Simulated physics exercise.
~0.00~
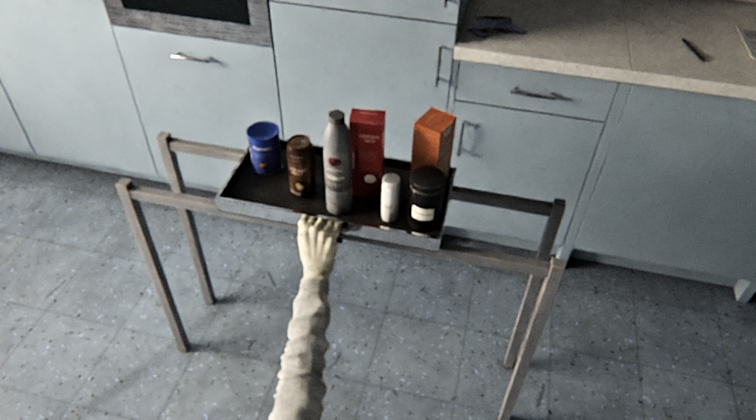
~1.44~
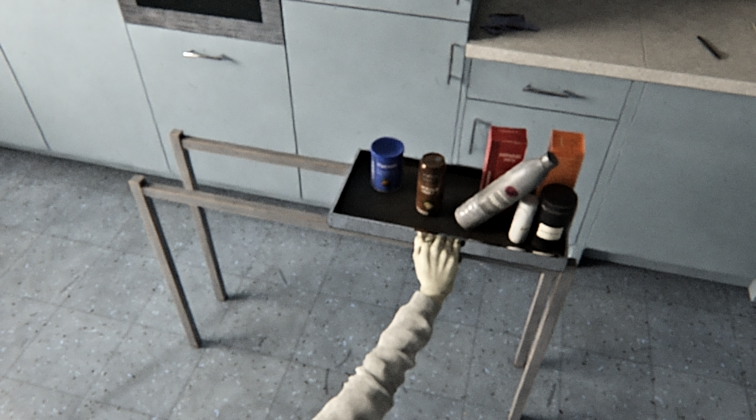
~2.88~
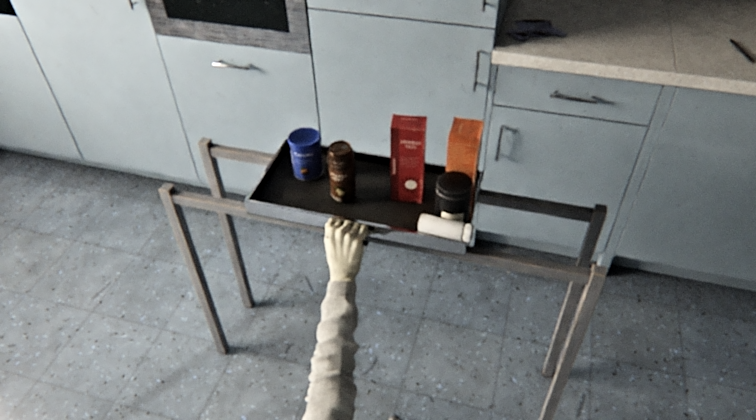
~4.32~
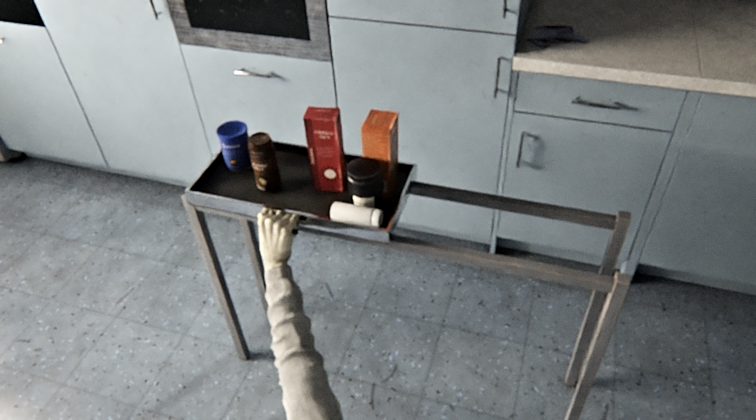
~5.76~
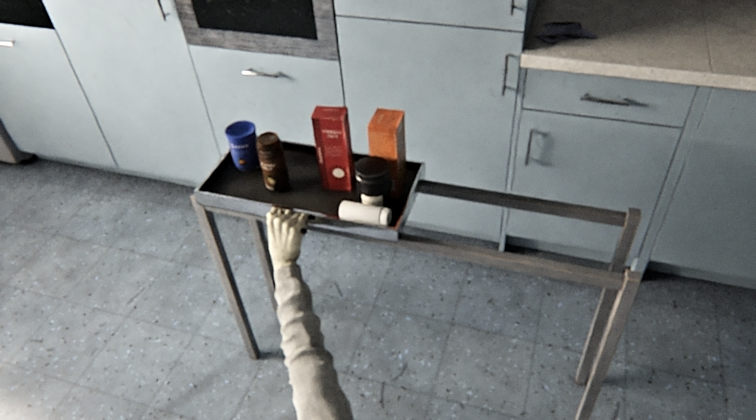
A grey bottle tips and leaves the tray as a hand slides it right, then left.
